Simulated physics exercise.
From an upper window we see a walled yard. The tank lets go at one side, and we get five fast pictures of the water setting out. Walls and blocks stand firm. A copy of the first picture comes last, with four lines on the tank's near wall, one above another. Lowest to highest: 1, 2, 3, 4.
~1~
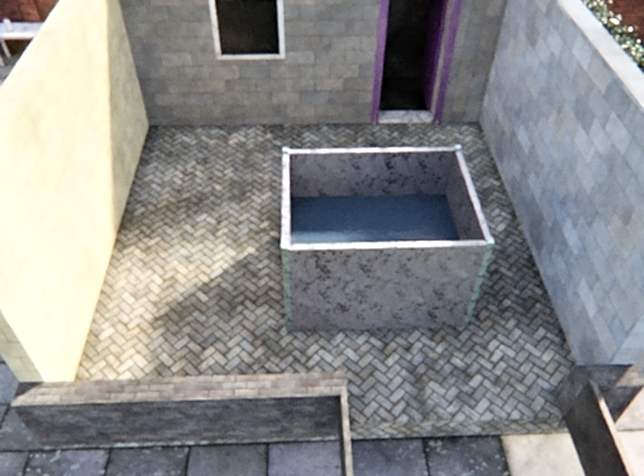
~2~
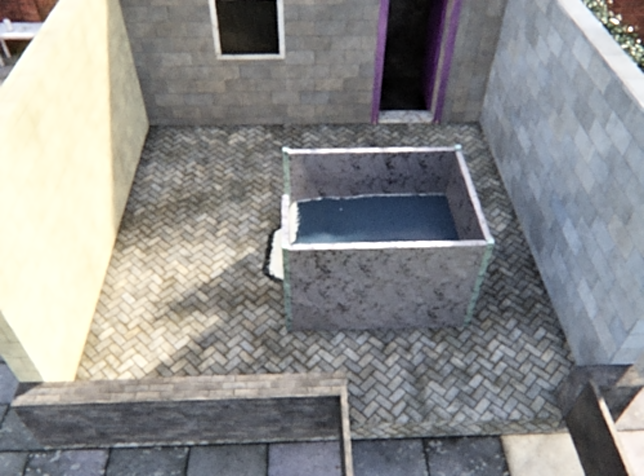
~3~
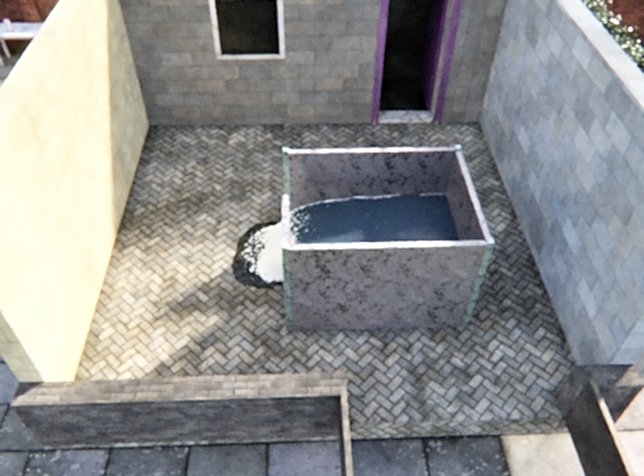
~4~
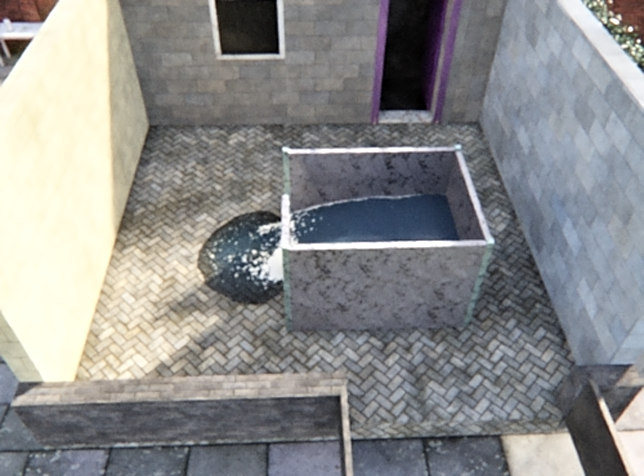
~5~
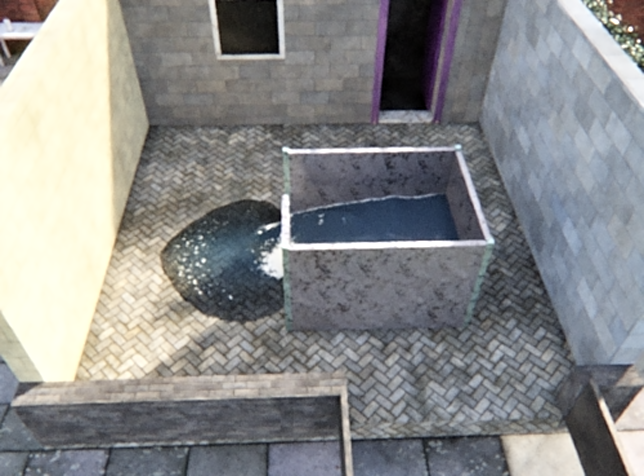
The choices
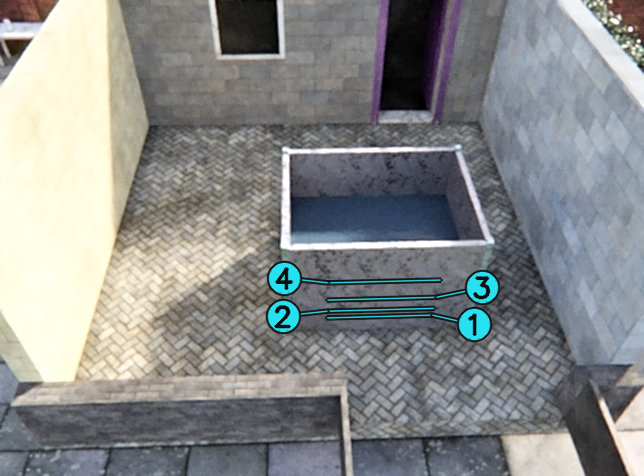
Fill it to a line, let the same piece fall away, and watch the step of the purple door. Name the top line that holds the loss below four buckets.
The answer is mark 4.
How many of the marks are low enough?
All four.
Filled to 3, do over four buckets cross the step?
No.
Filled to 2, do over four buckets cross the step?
No, not at all.
On the marked copy, 1 at (379, 316); 2 at (380, 309); 3 at (382, 298); 4 at (384, 281); from the bottom up 1, 2, 3, 4.
Choosing 1, nothing gets over.
Choosing 2, nothing gets over.
Choosing 3, nothing gets over.
Choosing 4, a splash gets over, under a bucket.
